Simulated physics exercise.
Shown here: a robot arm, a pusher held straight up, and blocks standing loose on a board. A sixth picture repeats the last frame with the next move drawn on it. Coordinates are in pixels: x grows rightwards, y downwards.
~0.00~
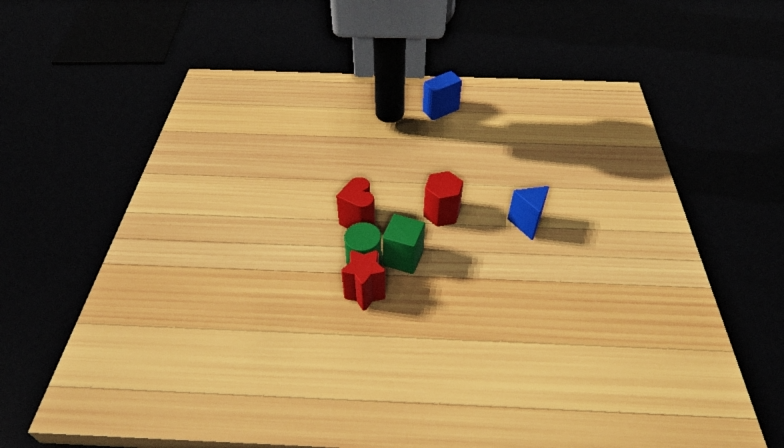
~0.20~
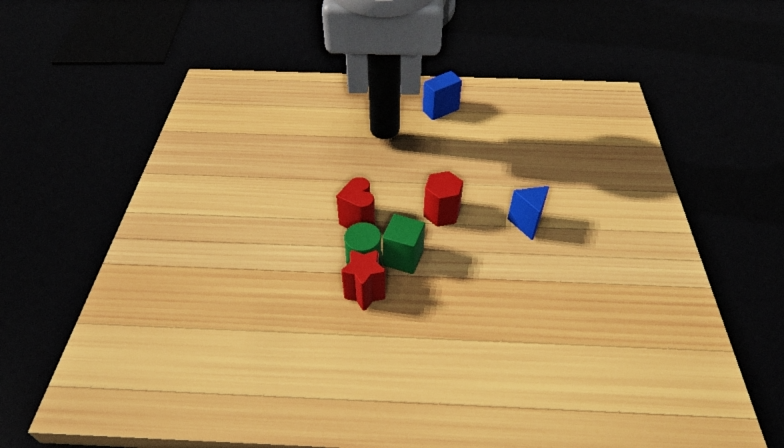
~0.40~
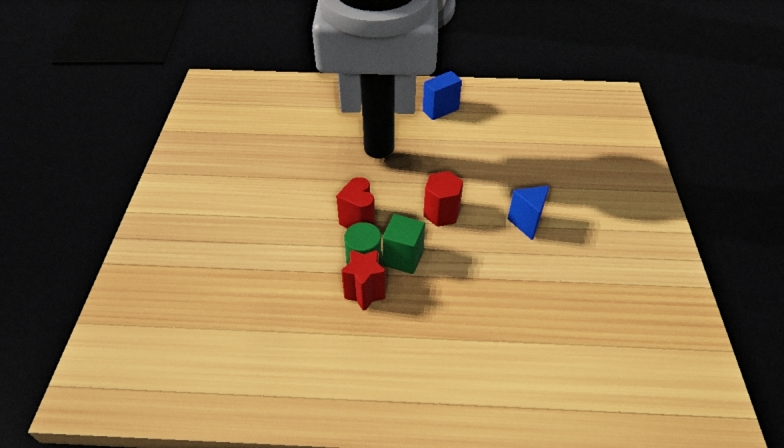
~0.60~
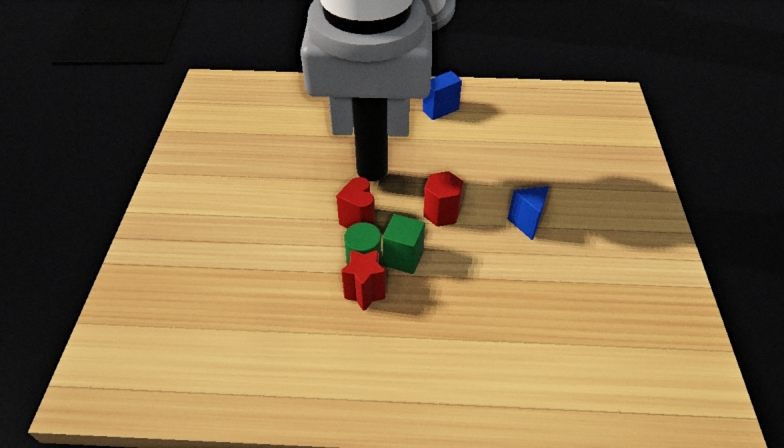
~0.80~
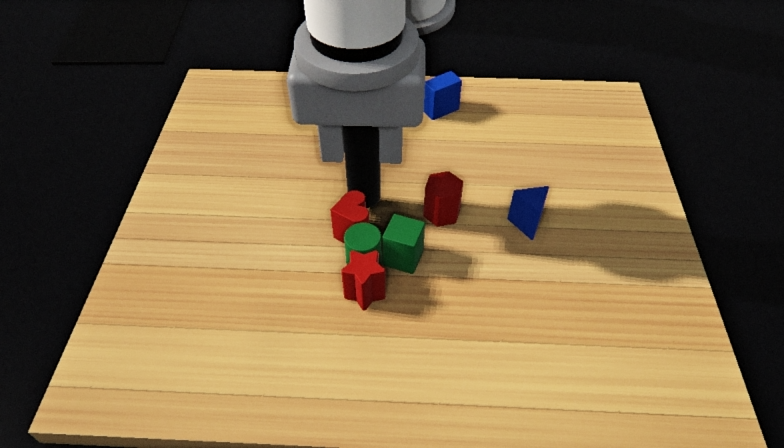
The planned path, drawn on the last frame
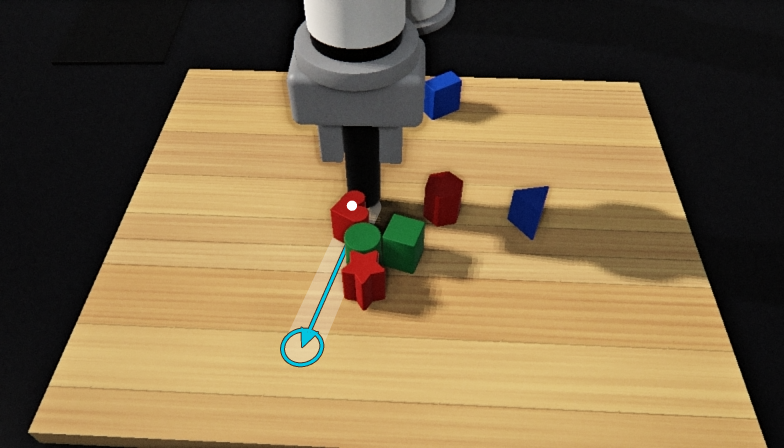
A light wooden board surrounded by black is seen from above at an angle by a still camera. Near its middle, a red heart sits above a green round block, a green cube and a red star, with a red block and a blue triangle to the right and another blue block near the far edge. A grey and white robot arm moves its black upright pusher toward the viewer and slightly left, then nudges the heart slightly the same way.
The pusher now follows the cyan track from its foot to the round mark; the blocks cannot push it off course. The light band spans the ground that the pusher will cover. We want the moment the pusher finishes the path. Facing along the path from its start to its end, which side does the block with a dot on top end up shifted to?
It's pushed right.
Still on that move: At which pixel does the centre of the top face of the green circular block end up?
It is going to be at (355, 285).
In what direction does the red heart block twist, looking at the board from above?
It spins clockwise.
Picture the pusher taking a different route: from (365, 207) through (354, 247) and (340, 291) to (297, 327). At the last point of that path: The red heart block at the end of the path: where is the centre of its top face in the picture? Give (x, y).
Final place: (256, 288).
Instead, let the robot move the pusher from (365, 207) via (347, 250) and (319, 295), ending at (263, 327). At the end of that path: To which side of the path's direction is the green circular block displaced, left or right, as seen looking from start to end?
Moves left.
The drawn path runs from (365, 207) to (302, 347); the dot is on the red heart block.
The first path, step by step. One third of the way, pusher (345, 240); red heart block (325, 251), turned 15° clockwise; green circular block (356, 270); red star-shaped block (374, 296), turned 30° anticlockwise.
Two thirds of the way, pusher (323, 287); red heart block (292, 299), turned 35° clockwise; green circular block (356, 282); red star-shaped block (380, 304), turned 45° anticlockwise.
At the end, pusher (300, 339); red heart block (254, 339), turned 85° clockwise; green circular block (355, 285); red star-shaped block (382, 306), turned 50° anticlockwise; green four-sided block not moved.
